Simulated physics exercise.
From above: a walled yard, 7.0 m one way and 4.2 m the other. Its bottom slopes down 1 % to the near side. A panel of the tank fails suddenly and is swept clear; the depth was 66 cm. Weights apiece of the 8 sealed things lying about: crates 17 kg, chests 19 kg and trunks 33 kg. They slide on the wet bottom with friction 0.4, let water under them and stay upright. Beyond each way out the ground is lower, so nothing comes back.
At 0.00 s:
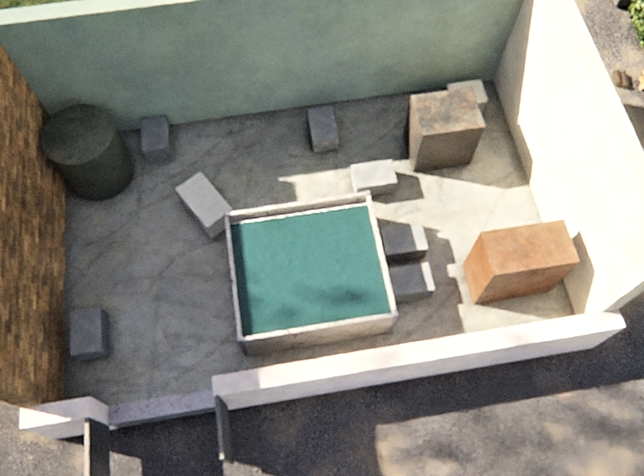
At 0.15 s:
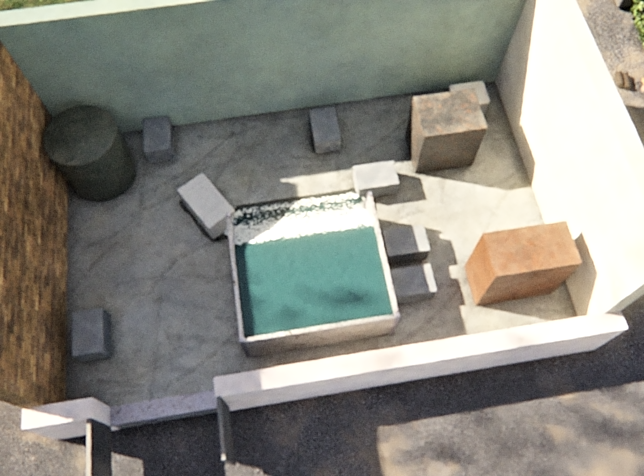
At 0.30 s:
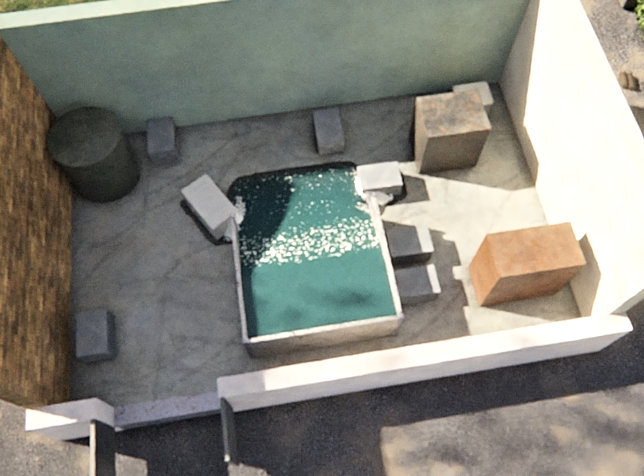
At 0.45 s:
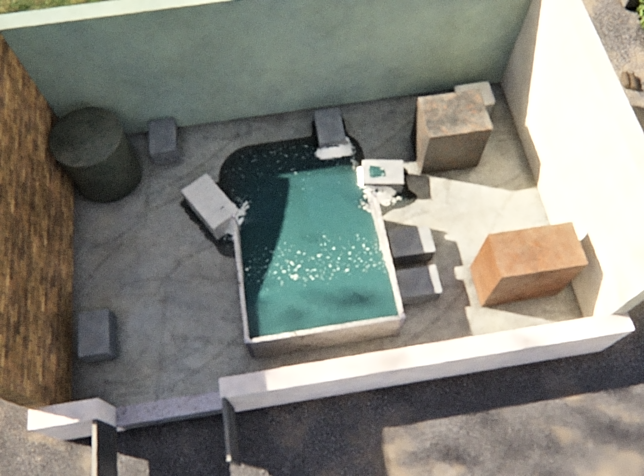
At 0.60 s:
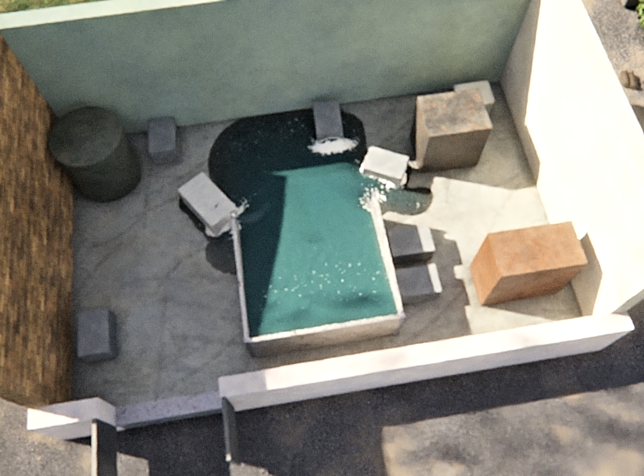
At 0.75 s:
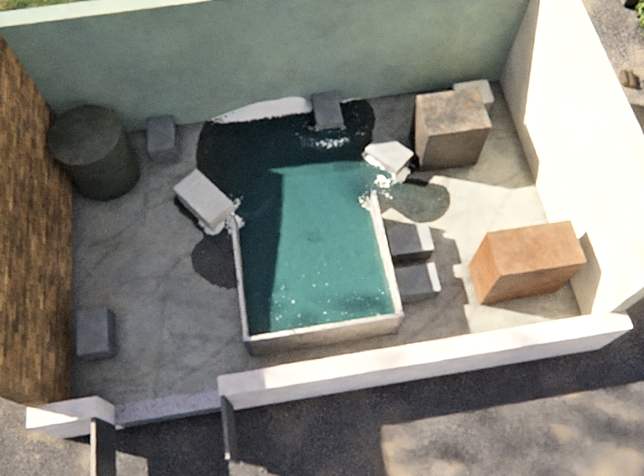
Teal water pouring from the far side of a square tank, spreading to a walled yard's back wall and turning a pale block.
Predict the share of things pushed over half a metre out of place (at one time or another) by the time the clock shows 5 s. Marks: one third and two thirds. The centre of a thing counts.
Share: At least two thirds.
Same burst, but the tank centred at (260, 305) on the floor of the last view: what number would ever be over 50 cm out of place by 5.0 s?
Then 6.
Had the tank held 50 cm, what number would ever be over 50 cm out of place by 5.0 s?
Then 4.
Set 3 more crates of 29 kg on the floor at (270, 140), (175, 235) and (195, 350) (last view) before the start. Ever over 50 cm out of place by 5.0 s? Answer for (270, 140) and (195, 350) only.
In turn: More, short of it.
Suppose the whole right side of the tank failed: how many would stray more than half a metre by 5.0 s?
In that case 5 of them.
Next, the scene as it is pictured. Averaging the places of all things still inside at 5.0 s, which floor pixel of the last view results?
Near (336, 263).
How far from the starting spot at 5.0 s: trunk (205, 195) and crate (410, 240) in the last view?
In that order: 100 cm, 100 cm.
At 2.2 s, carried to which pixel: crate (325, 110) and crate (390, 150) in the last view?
Around (372, 94) and (403, 109).
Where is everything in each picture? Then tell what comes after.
A crate at (374, 173), on the bottom; a crate at (323, 123), on the bottom; water covers 3.3 m2; 0 of 8 have shifted, in the first frame.
A crate at (376, 175) rests on the ground; a crate at (325, 124) rests on the ground; 4.4 m2 under water; 0 of 8 have shifted, in the second frame.
A crate at (380, 175) rests on the ground; a crate at (328, 125), on the bottom; water covers 5.5 m2; 0 of 8 have shifted, in the third frame.
A crate at (383, 172) rests on the ground, 7 cm from its start; a crate at (330, 125) rests on the ground; 6.9 m2 under water; 1 of 8 have shifted, in the fourth frame.
A crate at (386, 162), on the bottom, 23 cm from its start; a crate at (328, 117), on the bottom, 15 cm from its start; 8.5 m2 under water; 3 of 8 have shifted, in the fifth frame.
A crate at (389, 151) rests on the ground, 42 cm from its start; a crate at (327, 108) rests on the ground, 30 cm from its start; 9.8 m2 under water; 3 of 8 have shifted, in the sixth frame.
After 1.1 s 1 of 8 are over 50 cm from their spots; 1 afloat.
After 2.2 s 2 of 8 are over 50 cm from their spots; 3 afloat.
After 3.5 s 5 of 8 are over 50 cm from their spots; 2 afloat.
After 5.0 s 8 of 8 are over 50 cm from their spots, and 8 have been at some point; 5 afloat.
